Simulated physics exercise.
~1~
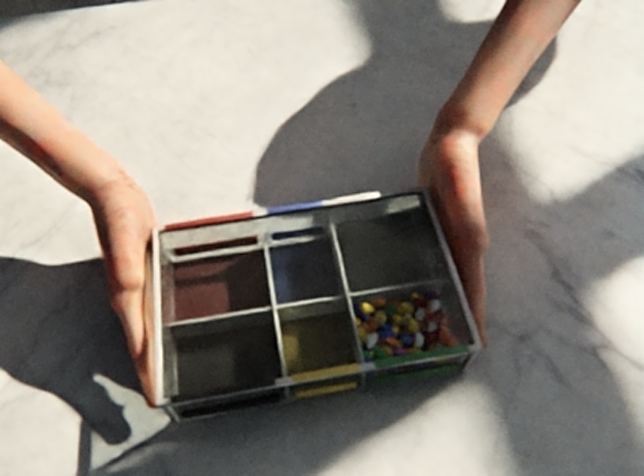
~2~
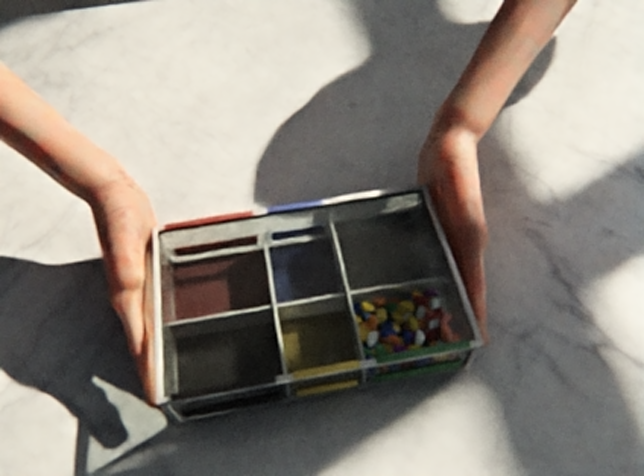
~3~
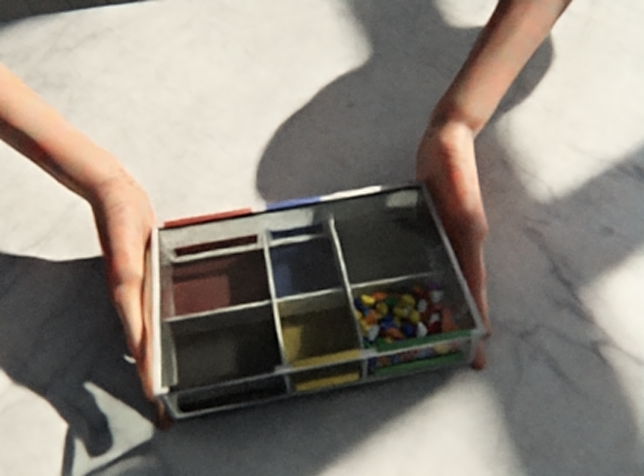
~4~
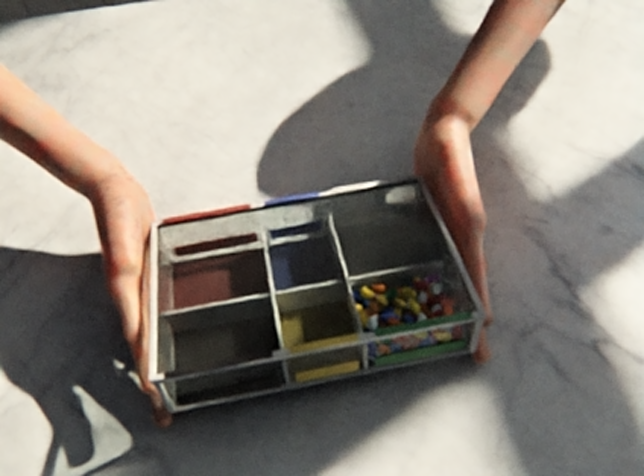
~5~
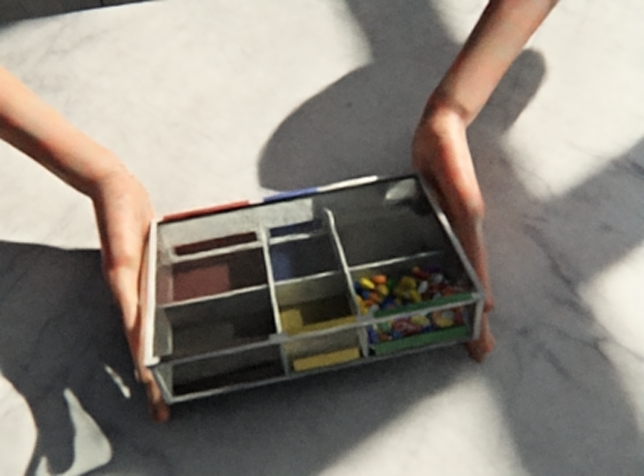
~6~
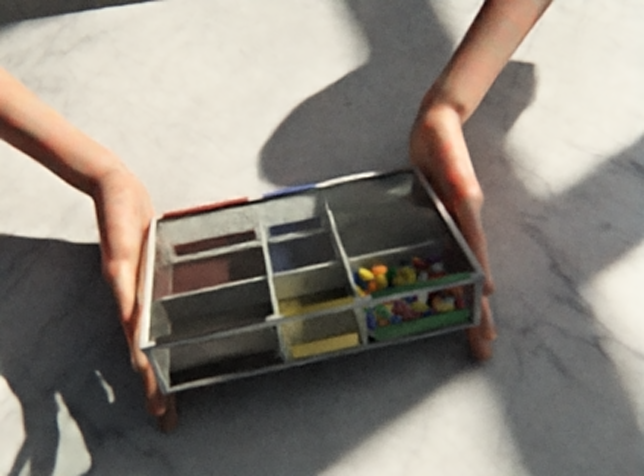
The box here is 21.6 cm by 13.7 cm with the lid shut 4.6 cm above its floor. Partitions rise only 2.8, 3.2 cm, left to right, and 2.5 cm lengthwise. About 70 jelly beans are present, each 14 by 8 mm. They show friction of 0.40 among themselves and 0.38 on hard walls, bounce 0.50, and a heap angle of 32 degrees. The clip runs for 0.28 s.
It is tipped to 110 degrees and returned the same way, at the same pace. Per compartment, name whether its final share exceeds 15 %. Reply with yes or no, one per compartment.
Red compartment no, blue compartment no, green compartment no, yellow compartment no, white compartment yes, black compartment no.
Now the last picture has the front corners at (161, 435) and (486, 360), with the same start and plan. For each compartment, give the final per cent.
By the end red holds 0%, blue holds 0%, green holds 95%, yellow holds 0%, white holds 0% and black holds 5%.
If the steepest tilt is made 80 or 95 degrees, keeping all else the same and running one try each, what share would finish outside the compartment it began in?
Some 45 and 80 per cent.
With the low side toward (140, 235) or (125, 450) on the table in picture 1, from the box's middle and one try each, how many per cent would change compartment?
Approximately 55 percent, then 35 percent.
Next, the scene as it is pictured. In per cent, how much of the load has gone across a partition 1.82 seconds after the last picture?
Roughly 100 %.
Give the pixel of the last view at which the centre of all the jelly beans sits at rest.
Once everything settles, the centre is around (371, 243).
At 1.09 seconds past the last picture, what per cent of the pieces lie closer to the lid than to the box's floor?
Something like 80 percent of the pieces.
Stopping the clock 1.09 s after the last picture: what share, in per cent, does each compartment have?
Red 0, blue 5, green 10, yellow 0, white 85, black 0.
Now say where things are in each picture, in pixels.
In the first picture, box tilt 0 degrees, front corners at (163, 400) and (475, 346); green 100 %.
In the second picture, box tilt 1 degrees, front corners at (163, 398) and (476, 341).
In the third picture, box tilt 5 degrees, front corners at (161, 390) and (477, 330), lowest corner left back.
In the fourth picture, box tilt 10 degrees, front corners at (156, 377) and (478, 313), lowest corner left back.
In the fifth picture, box tilt 15 degrees, front corners at (152, 362) and (478, 295), lowest corner left back.
In the sixth picture, box tilt 20 degrees, front corners at (147, 345) and (477, 275), lowest corner left back; green 100 %.
Then, 1.09 s after the last picture, tilt 110 degrees; blue 5 %, green 10 %, white 85 %.
Then, 1.82 s after the last picture, tilt 49 degrees; blue 5 %, white 95 %.
Then, 2.58 s after the last picture, tilt 0 degrees; blue 5 %, white 95 %.
In the end, red 0 %, blue 5 %, green 0 %, yellow 0 %, white 95 %, black 0 %.
